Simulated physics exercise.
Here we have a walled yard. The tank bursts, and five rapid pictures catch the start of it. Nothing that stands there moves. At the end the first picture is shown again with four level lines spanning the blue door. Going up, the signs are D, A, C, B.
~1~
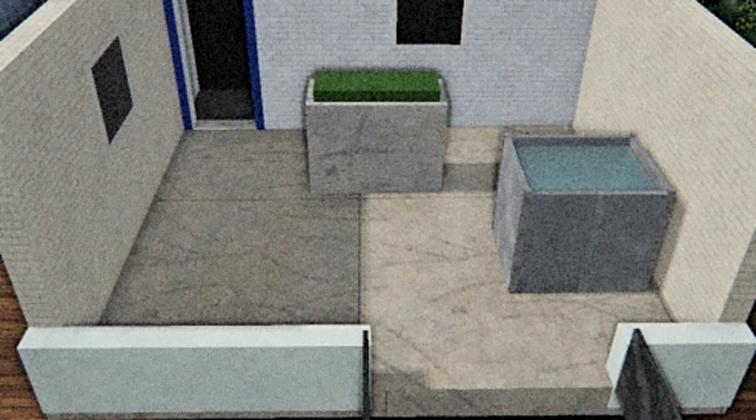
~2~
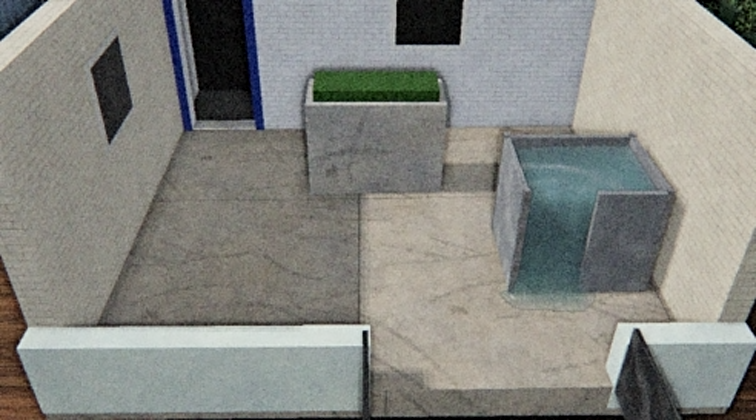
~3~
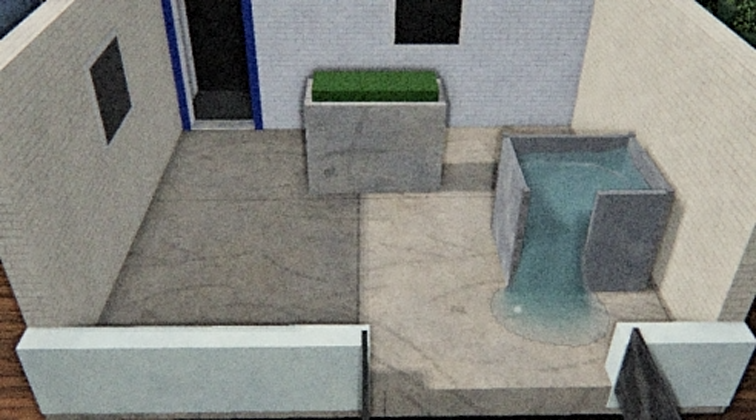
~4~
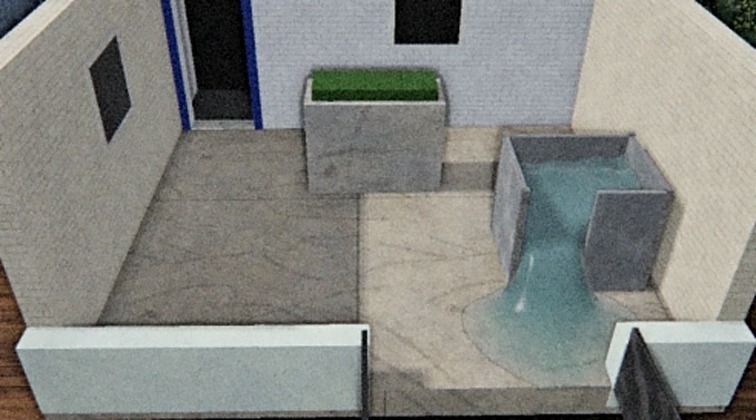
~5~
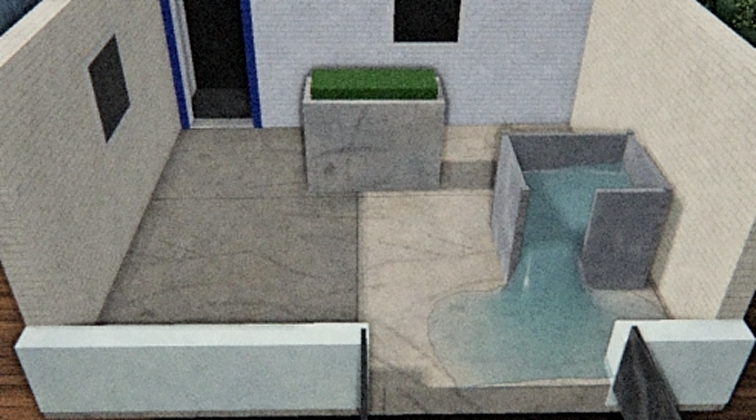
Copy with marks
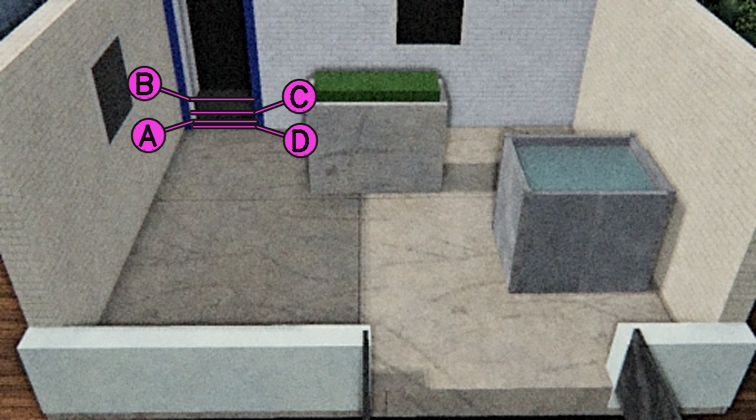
Water pours through an opening in a grey tank and spreads across the walled yard's floor.
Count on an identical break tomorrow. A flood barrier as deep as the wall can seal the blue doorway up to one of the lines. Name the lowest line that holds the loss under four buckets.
Go for D.
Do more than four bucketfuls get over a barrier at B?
No, not at all.
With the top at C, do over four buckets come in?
No, that is safe.
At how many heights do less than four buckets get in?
All four.
On the marked copy, A at (224, 121); B at (221, 99); C at (223, 112); D at (225, 126); from the bottom up D, A, C, B.
With A, nothing gets over.
With B, nothing gets over.
With C, nothing gets over.
With D, nothing gets over.
